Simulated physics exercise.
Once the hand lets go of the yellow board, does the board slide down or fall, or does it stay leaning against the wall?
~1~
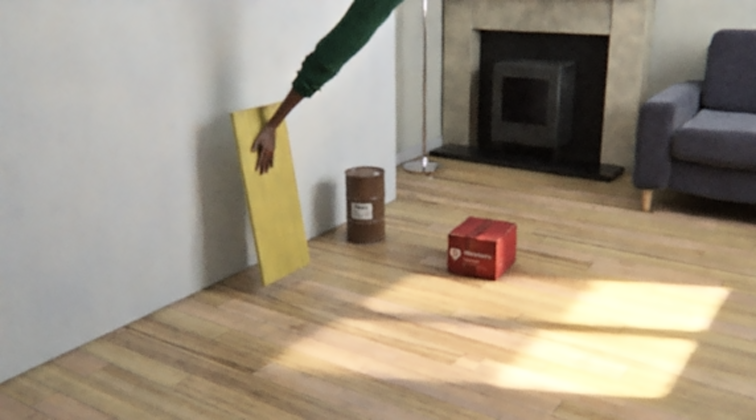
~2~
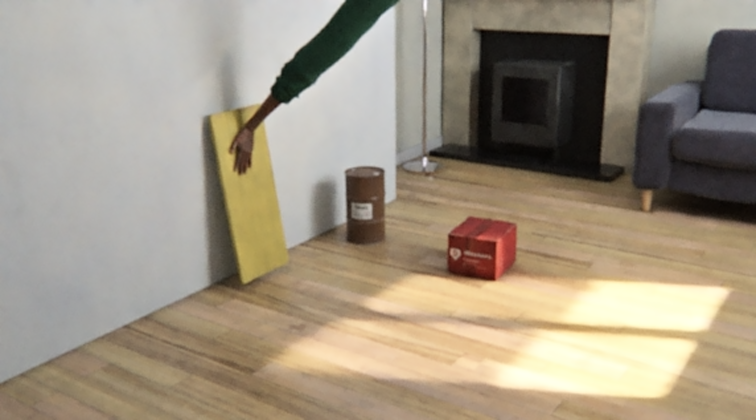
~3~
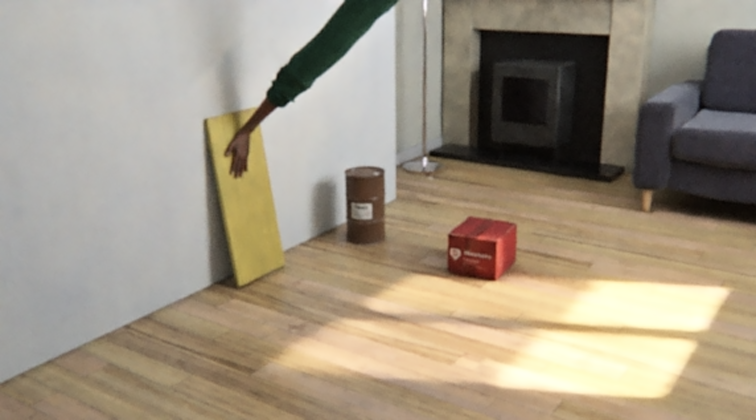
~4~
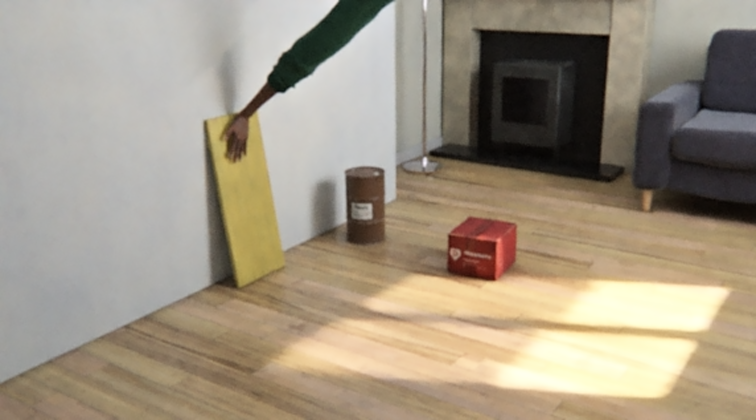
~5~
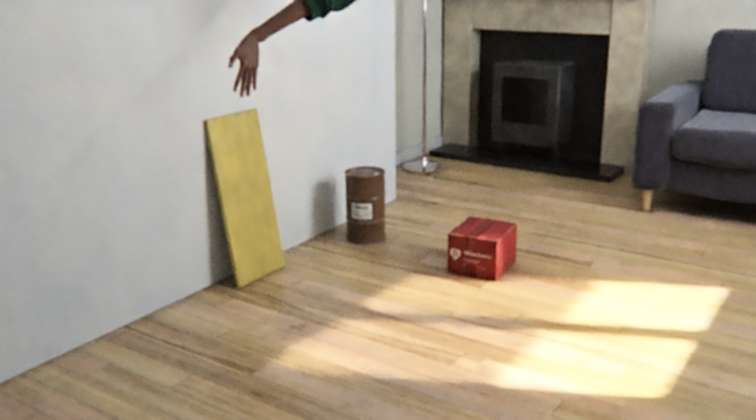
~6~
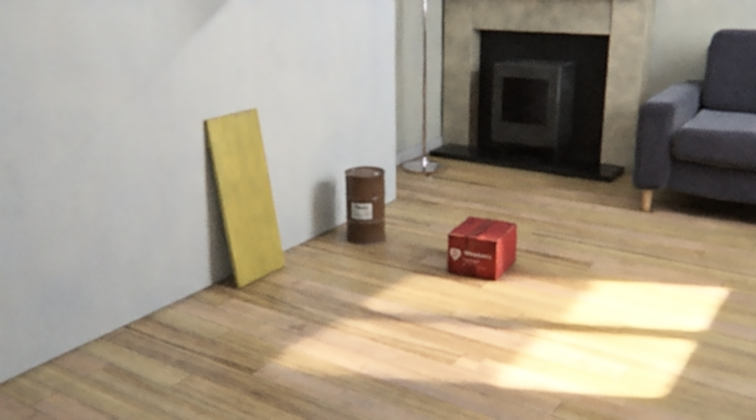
The yellow board stays leaning against the wall after the hand lets go and withdraws.
